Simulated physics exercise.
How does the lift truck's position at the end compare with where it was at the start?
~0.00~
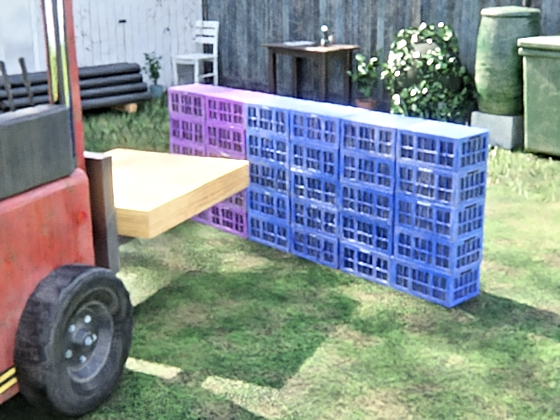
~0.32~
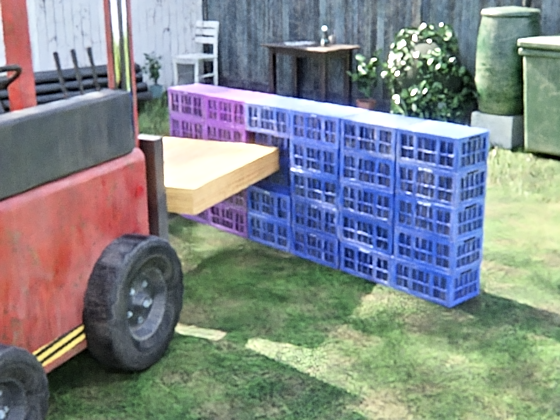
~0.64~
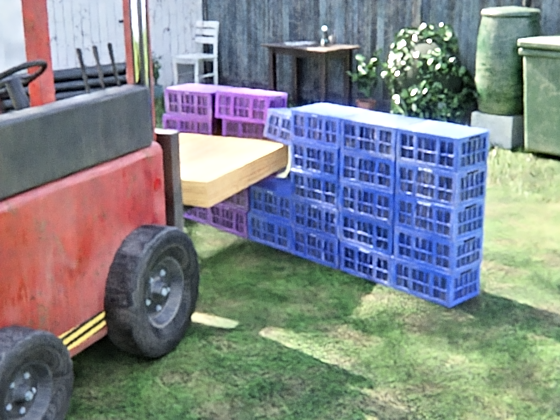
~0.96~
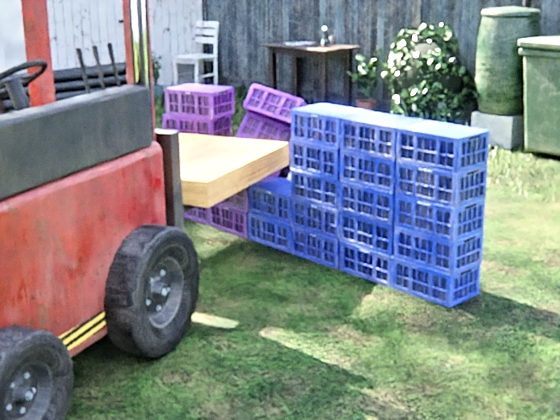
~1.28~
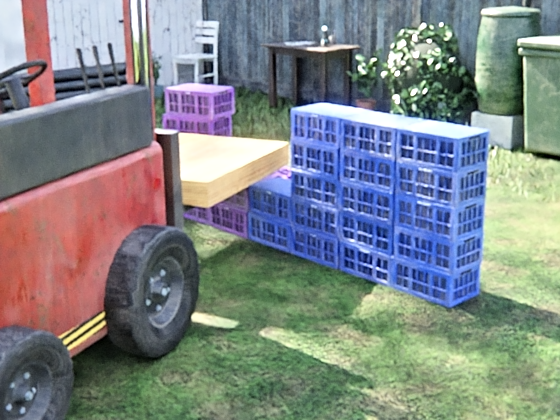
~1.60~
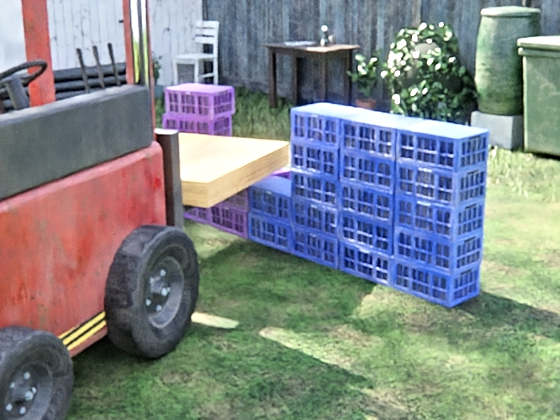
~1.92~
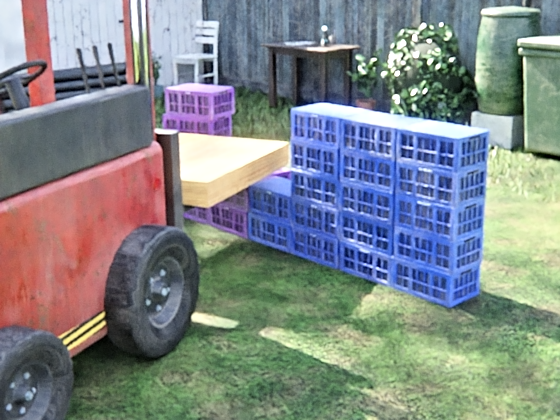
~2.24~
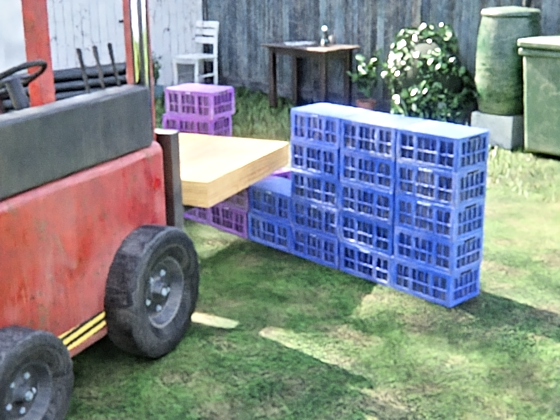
The lift truck ends up farther to the right than where it began, with its load pushed into the wall of crates.
